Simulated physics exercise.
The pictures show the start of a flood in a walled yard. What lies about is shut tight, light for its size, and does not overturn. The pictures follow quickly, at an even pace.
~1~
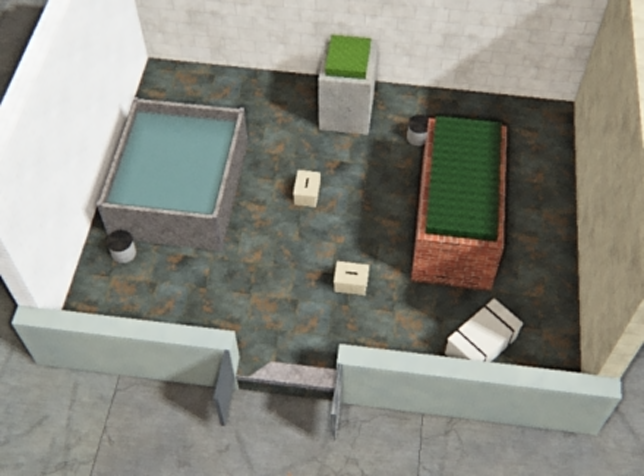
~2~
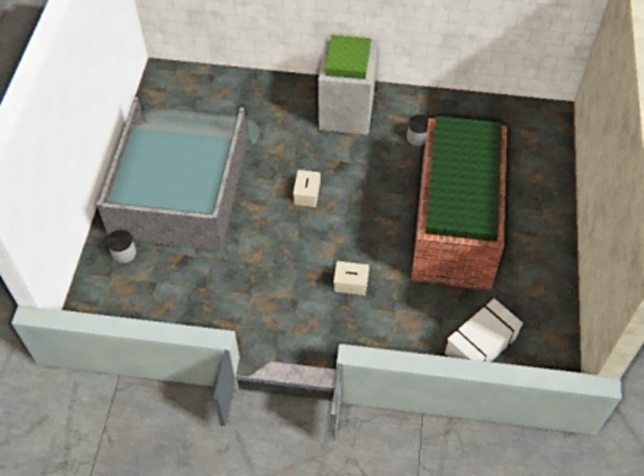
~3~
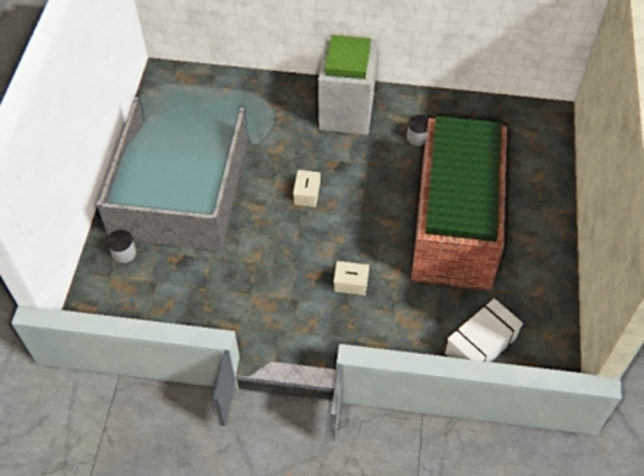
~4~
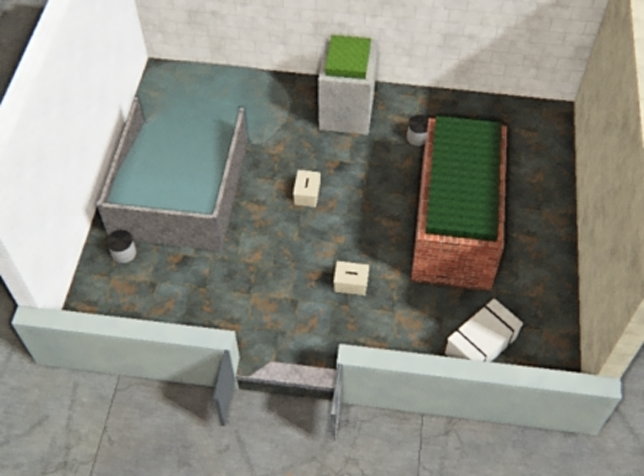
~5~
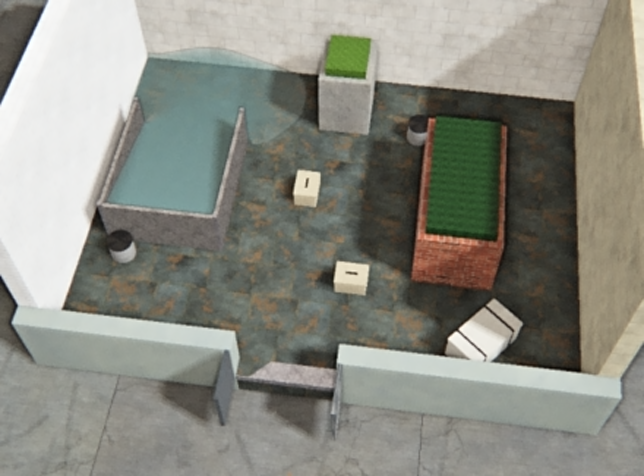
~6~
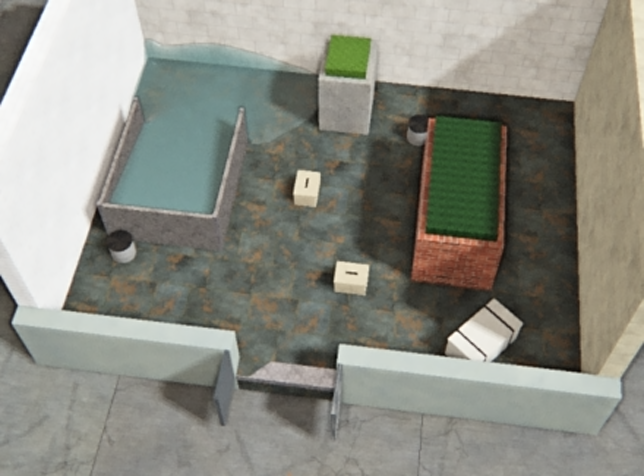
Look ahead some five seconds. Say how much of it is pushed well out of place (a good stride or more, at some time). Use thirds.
It is one to two thirds.
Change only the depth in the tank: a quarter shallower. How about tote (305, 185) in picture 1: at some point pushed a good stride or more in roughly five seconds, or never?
Verdict: That far or more.
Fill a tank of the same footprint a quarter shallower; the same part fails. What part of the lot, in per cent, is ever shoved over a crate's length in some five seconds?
Close to 20 %.
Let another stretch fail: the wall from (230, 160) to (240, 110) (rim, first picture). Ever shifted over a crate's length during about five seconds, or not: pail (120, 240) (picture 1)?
Verdict: Never so far.
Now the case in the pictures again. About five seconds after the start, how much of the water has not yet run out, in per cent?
Roughly 98 per cent.
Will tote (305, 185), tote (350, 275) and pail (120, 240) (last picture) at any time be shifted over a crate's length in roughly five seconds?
In that order: Pushed that far, that far or more, not that far.
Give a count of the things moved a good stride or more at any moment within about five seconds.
I count 2.
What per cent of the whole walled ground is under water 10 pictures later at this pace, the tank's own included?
I make it 35 per cent.
A moment on, 0 of 5 are well off their spots; 0 afloat.
Next, 0 of 5 are well off their spots; 0 afloat.
Later, 1 of 5 are well off their spots; 0 afloat.
In the end, 2 of 5 are well off their spots, and 2 have been at some point; 0 afloat.
